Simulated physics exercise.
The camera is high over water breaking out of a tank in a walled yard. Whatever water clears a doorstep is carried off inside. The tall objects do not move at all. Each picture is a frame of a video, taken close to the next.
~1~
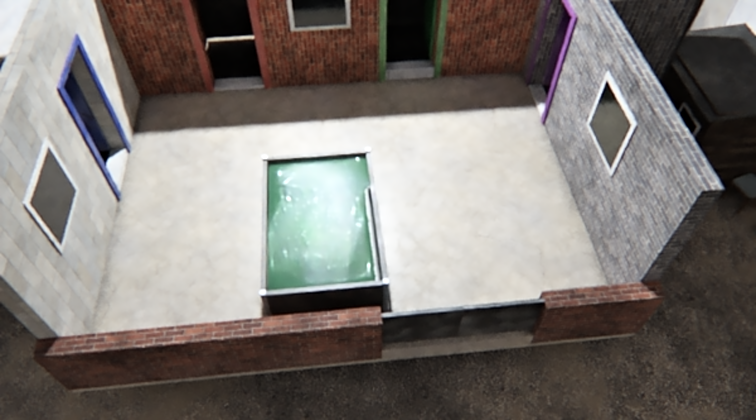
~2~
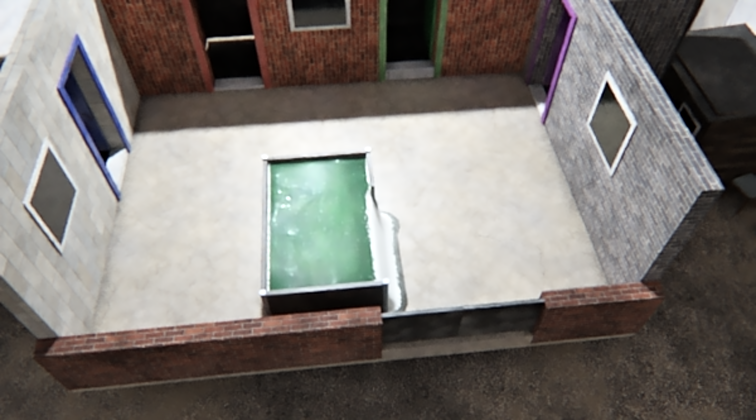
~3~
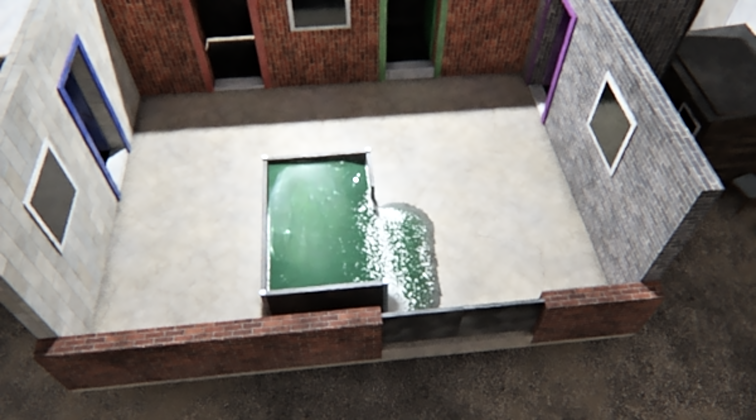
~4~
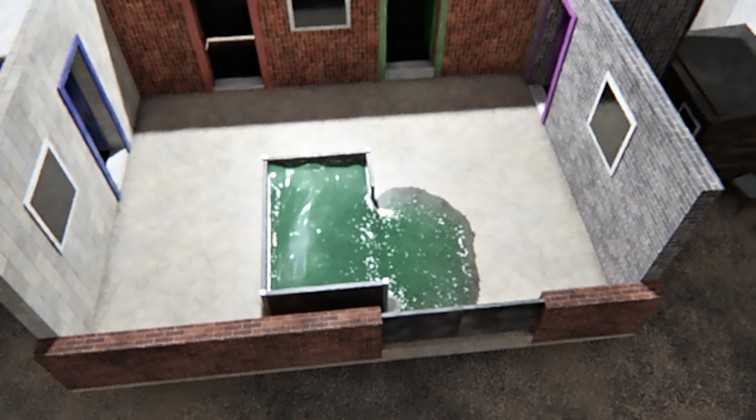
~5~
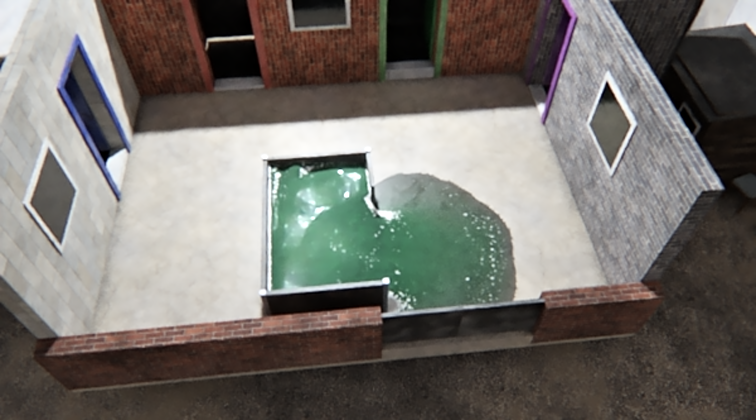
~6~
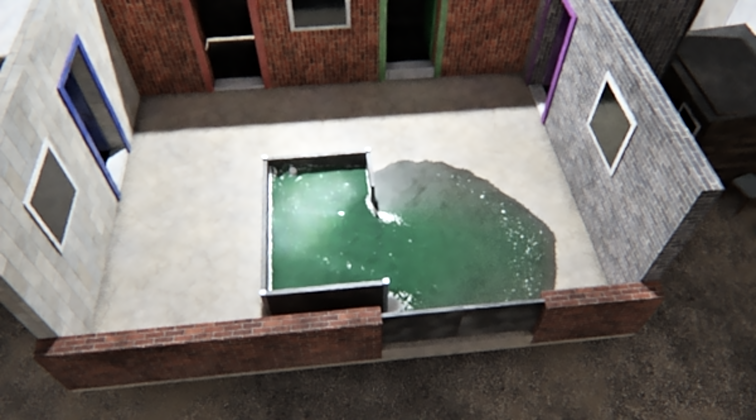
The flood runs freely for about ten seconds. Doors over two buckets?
Blue door not over; purple door over; red door not over; green door not over.
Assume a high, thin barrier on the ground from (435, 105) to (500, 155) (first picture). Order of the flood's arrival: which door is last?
Last comes the door marked blue.
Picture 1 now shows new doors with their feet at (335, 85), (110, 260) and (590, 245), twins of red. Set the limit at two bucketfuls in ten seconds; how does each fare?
Each in turn, the new doors: Remains within bounds, remains within bounds, breaks the limit.
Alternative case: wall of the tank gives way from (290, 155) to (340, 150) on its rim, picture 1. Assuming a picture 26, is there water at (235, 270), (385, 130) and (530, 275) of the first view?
Going in your order, I'd say still bare, then drenched, then still bare.
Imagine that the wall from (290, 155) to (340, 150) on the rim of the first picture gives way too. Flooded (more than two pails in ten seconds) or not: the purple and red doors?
The purple door tops the limit, while the red door tops the limit.
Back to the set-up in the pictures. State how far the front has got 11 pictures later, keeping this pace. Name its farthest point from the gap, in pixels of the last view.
The farthest wet spot is near (520, 84).
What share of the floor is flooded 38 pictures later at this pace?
Estimate: Near 70 %.
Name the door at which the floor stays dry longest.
My answer: The door marked blue.
A moment on, water covers 30 % of the floor; the blue door not reached, the purple door not reached, the red door not reached, the green door not reached.
Next, water covers 30 % of the floor; the blue door not reached, the purple door wet at the sill, nothing in, the red door not reached, the green door not reached.
Then, water covers 45 % of the floor; the blue door not reached, the purple door under two buckets in, the red door not reached, the green door wet at the sill, nothing in.
Later, water covers 70 % of the floor; the blue door not reached, the purple door far over two buckets in, the red door wet at the sill, nothing in, the green door wet at the sill, nothing in.
In the end, water covers 95 % of the floor; the blue door wet at the sill, nothing in, the purple door far over two buckets in, the red door wet at the sill, nothing in, the green door wet at the sill, nothing in.
